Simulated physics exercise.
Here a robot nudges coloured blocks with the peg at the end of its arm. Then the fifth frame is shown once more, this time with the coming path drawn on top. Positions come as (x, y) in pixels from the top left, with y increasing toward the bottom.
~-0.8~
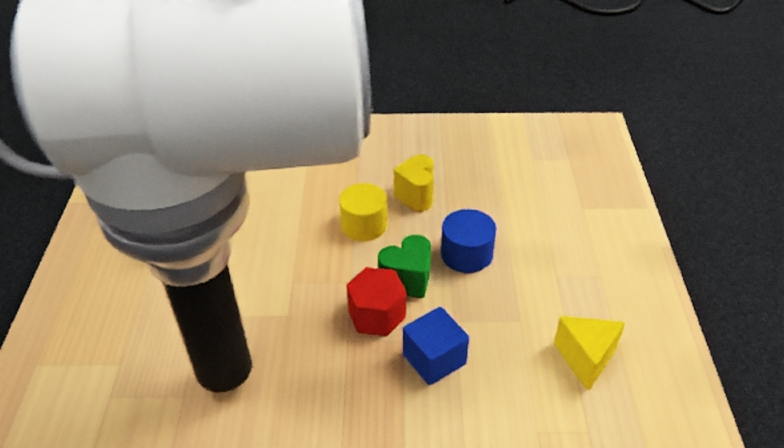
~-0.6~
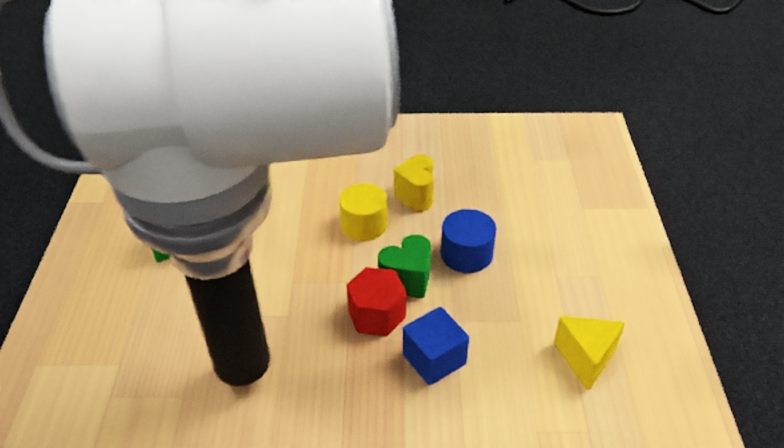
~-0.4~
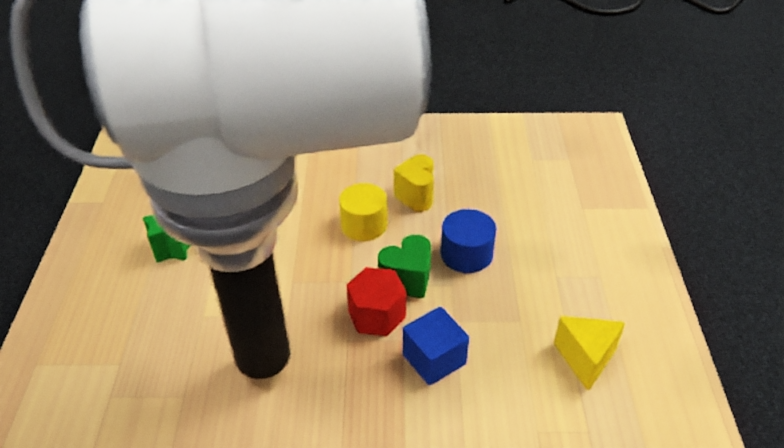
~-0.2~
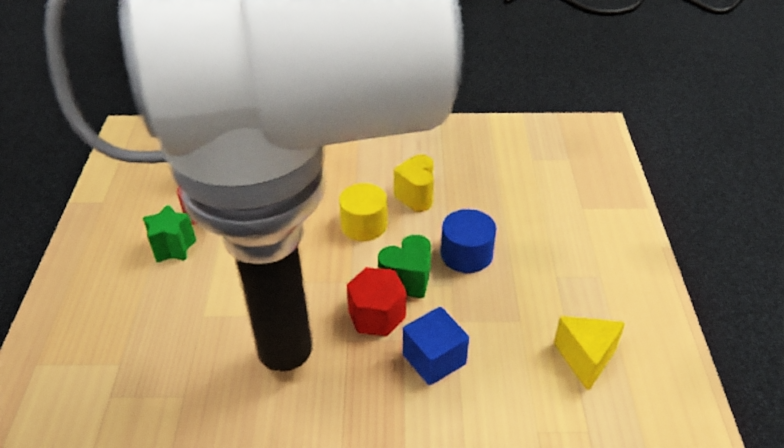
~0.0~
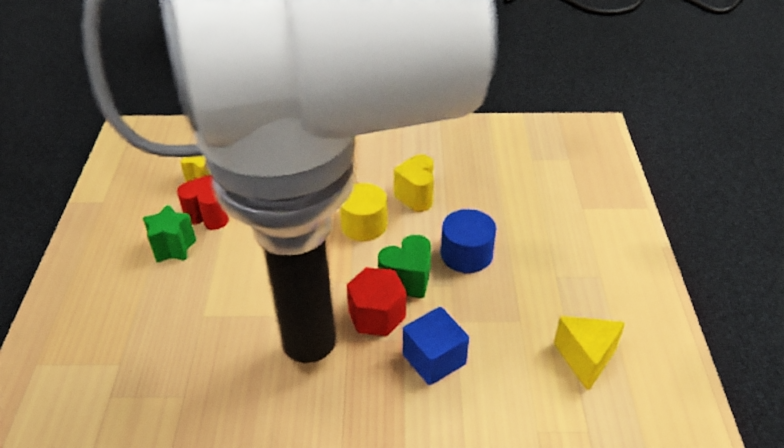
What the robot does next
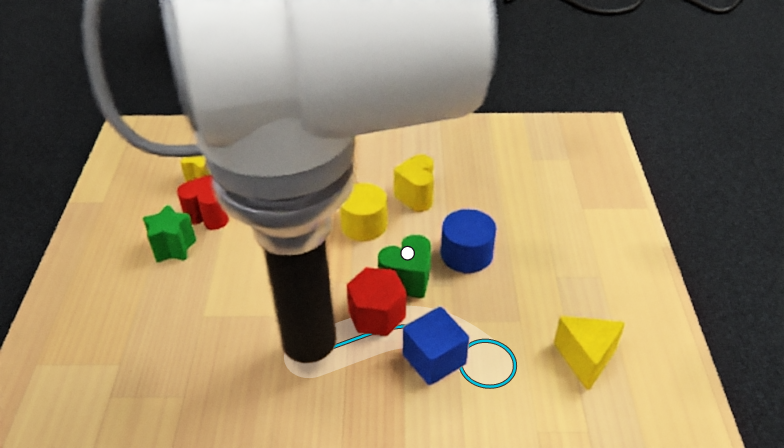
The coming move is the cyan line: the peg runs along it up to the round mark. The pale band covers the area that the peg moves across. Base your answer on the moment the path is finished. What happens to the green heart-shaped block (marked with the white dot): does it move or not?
Moved.
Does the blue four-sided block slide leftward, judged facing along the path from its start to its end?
In short: No.
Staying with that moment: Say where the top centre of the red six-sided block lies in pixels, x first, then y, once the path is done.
Close to (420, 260).
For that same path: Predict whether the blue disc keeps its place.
By the end it is where it was.
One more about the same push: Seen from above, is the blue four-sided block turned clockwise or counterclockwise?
The block spins clockwise.
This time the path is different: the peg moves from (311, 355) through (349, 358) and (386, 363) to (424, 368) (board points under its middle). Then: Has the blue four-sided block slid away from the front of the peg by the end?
Going by the path, no.
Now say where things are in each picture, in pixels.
In the first picture, peg tip (224, 369); block tops, red six-sided block (376, 288); green heart-shaped block (408, 253); blue four-sided block (436, 332); blue disc (469, 227); yellow triangular block (594, 333).
In the second picture, peg (243, 363); blocks unchanged.
In the third picture, peg (263, 356); blocks unchanged.
In the fourth picture, peg (285, 349); blocks unchanged.
In the fifth picture, peg (309, 341); red six-sided block (376, 288); green heart-shaped block (408, 253); blue four-sided block (436, 332); blue disc (469, 227); yellow triangular block (594, 333).
Path on the board, from (311, 355) through (372, 333) and (434, 330) to (487, 363); the dot is on the green heart-shaped block.
The first path, step by step. One third of the way, peg (371, 319); red six-sided block (401, 271), turned 25° anticlockwise; green heart-shaped block (419, 236).
Two thirds of the way, peg (435, 316); red six-sided block (420, 260), turned 60° anticlockwise; green heart-shaped block (418, 226); blue four-sided block (458, 344), turned 25° clockwise.
At the end, peg (489, 349); red six-sided block (420, 260), turned 60° anticlockwise; green heart-shaped block (418, 226); blue four-sided block (486, 383), turned 55° clockwise; blue disc in place; yellow triangular block in place.
